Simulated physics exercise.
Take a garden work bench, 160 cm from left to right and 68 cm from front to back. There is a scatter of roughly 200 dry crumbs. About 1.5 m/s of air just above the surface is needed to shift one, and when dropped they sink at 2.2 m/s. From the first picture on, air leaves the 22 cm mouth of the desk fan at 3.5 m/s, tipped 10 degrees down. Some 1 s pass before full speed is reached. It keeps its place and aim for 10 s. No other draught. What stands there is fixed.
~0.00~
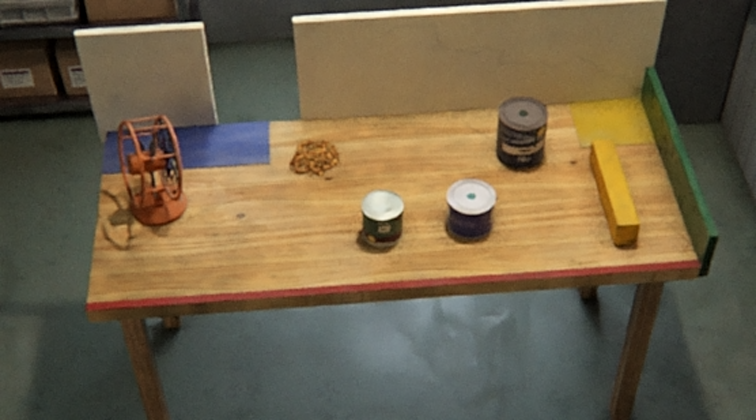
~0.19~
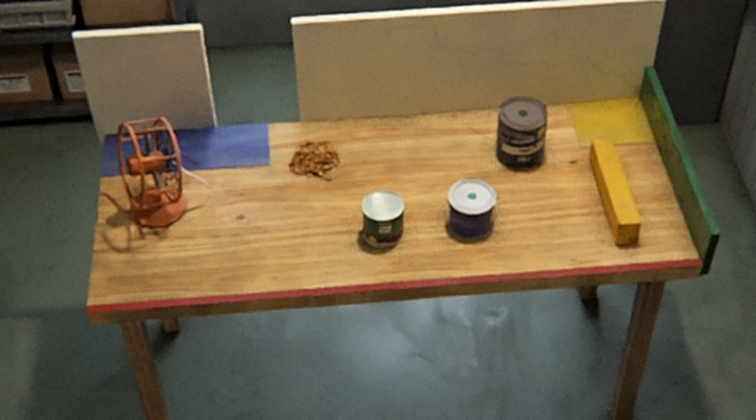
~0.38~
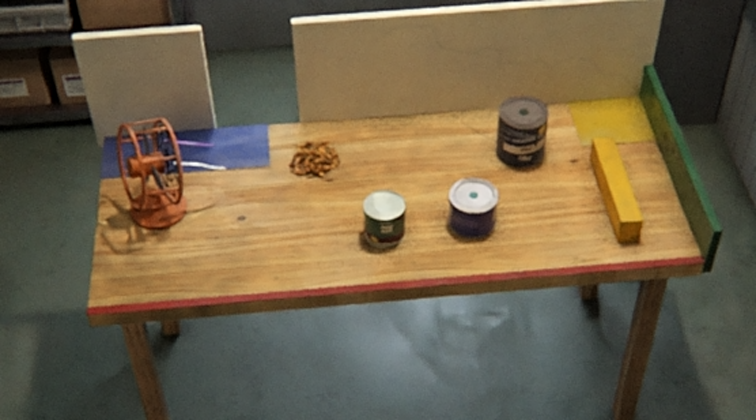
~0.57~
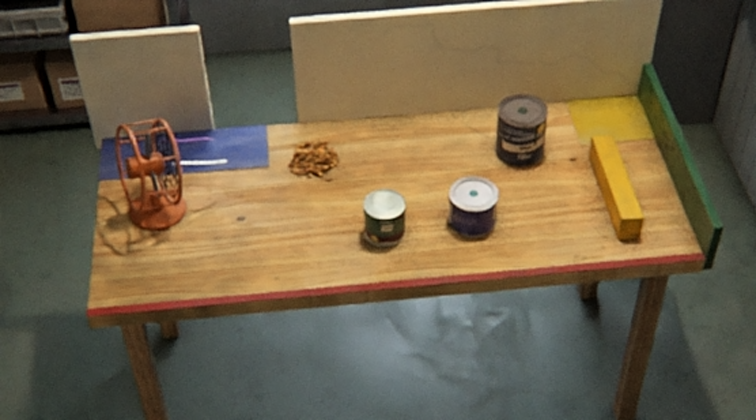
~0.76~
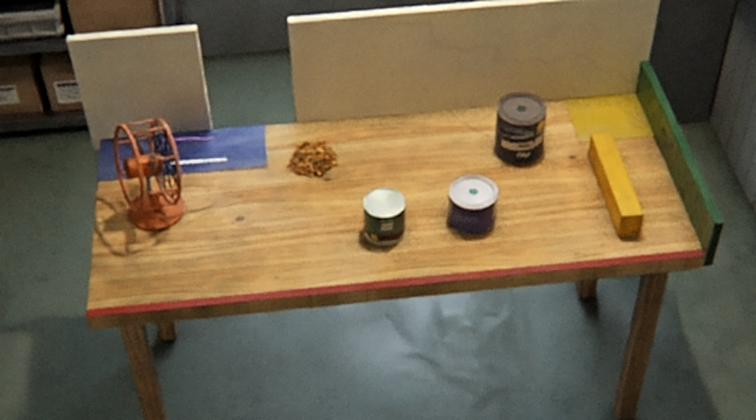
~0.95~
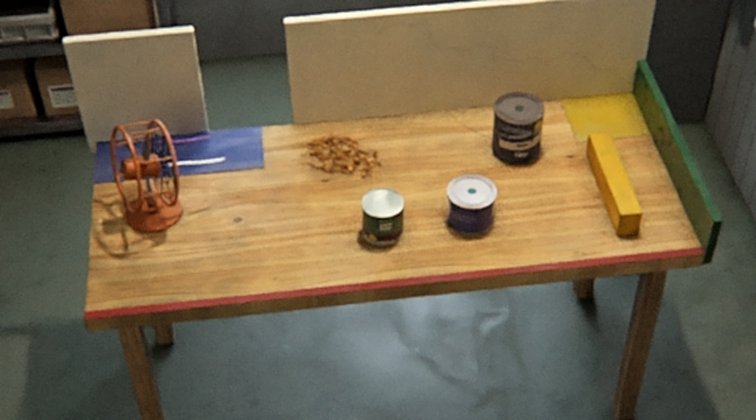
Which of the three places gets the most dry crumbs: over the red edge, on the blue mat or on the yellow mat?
Red.
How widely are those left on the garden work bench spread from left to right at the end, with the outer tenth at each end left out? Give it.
Spread, left to right: Approx. 50 cm.
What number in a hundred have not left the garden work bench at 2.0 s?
I reckon some 90 %.
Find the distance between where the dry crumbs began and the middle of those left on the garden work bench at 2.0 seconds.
About 100 cm.
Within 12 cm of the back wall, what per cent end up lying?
About 20 per cent.
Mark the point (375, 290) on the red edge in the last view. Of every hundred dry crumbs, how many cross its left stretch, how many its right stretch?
Roughly 0 % cross the left stretch, and around 50 % the right stretch.
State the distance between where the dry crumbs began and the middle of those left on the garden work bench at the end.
Distance: Approx. 80 cm.
After 2.0 s, 76 % are on the move or not yet settled, 39 % are on the yellow mat, 0 % on the blue mat and 10 % over the red edge; the middle of those still in play is near (644, 125).
After 3.2 s, 44 % are on the move or not yet settled, 30 % are on the yellow mat, 0 % on the blue mat and 32 % over the red edge; the middle of those still in play is near (579, 147).
After 5.5 s, 27 % are on the move or not yet settled, 19 % are on the yellow mat, 0 % on the blue mat and 46 % over the red edge; the middle of those still in play is near (572, 142).
After 10.0 s, at the end, 16 % are on the yellow mat, 0 % on the blue mat and 54 % over the red edge; the middle of those still in play is near (567, 138).
